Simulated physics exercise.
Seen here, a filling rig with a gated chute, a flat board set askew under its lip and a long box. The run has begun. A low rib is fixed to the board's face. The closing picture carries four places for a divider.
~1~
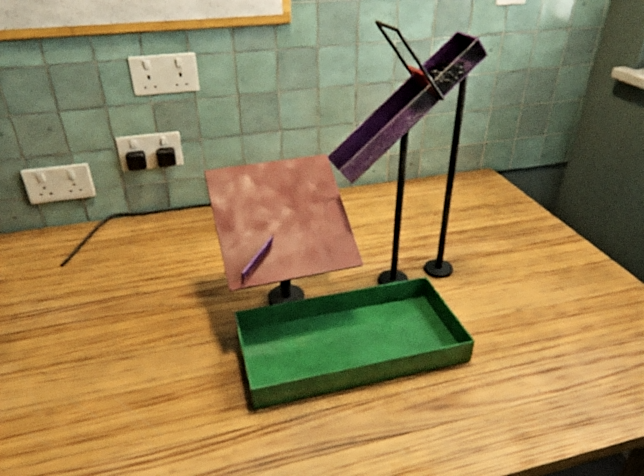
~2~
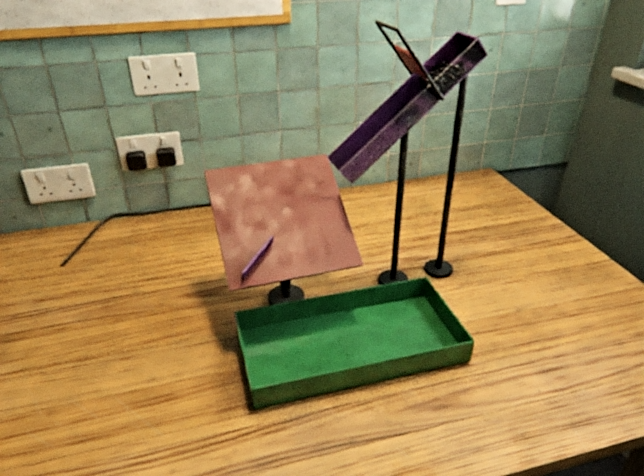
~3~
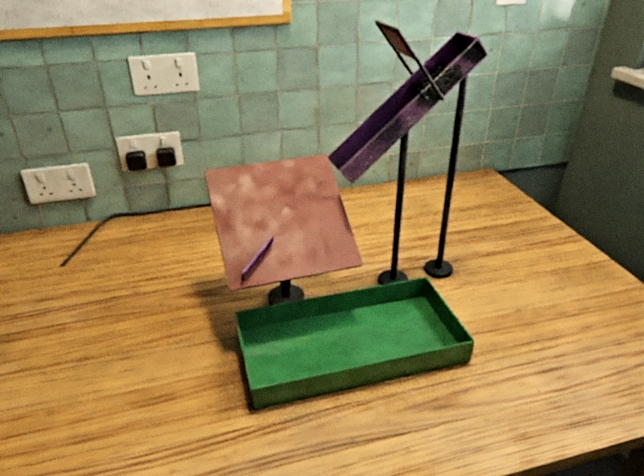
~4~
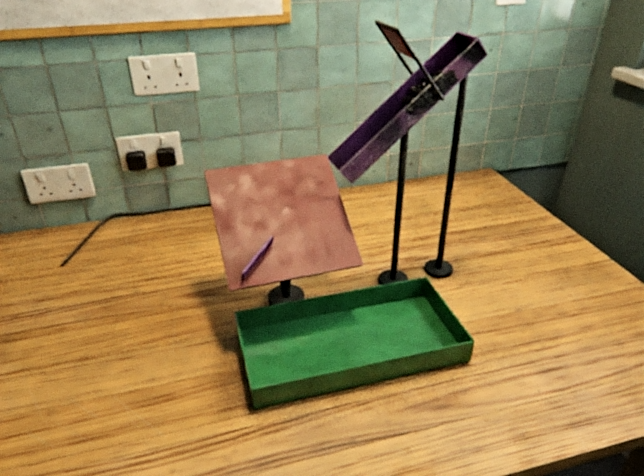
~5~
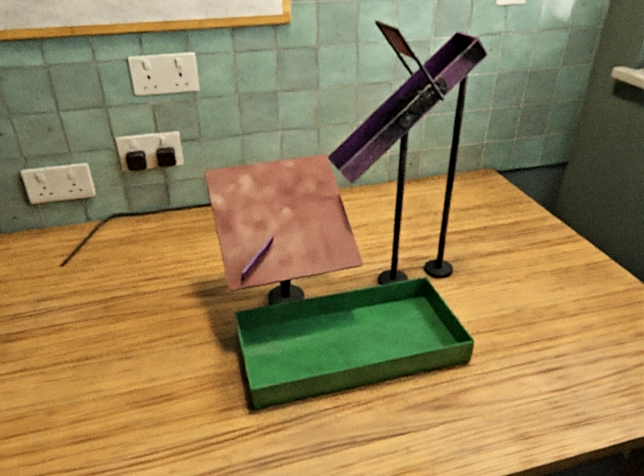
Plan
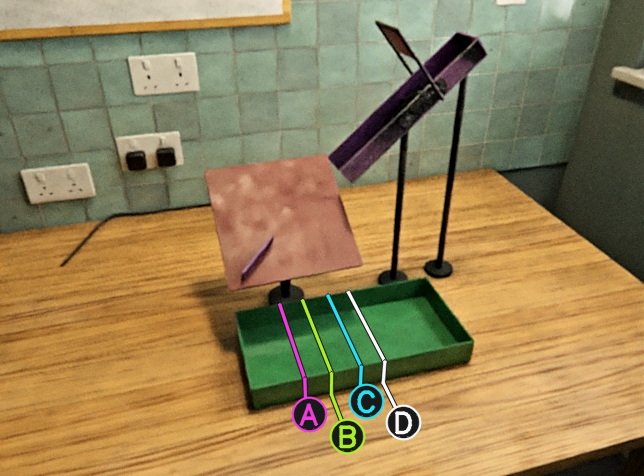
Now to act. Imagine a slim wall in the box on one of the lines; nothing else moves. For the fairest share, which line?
Line A does it best.
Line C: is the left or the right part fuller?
Left.
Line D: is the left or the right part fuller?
The left side.
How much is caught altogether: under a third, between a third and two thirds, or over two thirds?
It is over two thirds.
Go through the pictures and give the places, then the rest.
In the first frame, load behind the gate near (438, 76), black beans; lip of the chute near (345, 177), sloping fairly steeply.
In the second frame, middle of the board near (282, 216), tilted fairly steeply; middle of its low edge near (299, 277); of its high edge near (267, 162).
In the third frame, front corners of the box near (252, 389) and (474, 341), empty; front of the load near (420, 91).
In the fourth frame, middle of the load near (426, 90); its front near (409, 110), close to a quarter of the way to the lip; rib from (272, 236) to (243, 273).
In the fifth frame, middle of the load near (415, 103); its front near (390, 125), close to half of the way to the lip.
On the marked copy, line A crosses the front rim at (304, 378); line B crosses the front rim at (331, 372); line C crosses the front rim at (360, 365); line D crosses the front rim at (384, 360).
For line A, of what is caught, close to two thirds on the left of the divider, close to a quarter on the right.
For line B, of what is caught, all but a few on the left of the divider, a small share on the right.
For line C, of what is caught, the whole lot on the left of the divider, none at all on the right.
For line D, of what is caught, the whole lot on the left of the divider, none at all on the right.
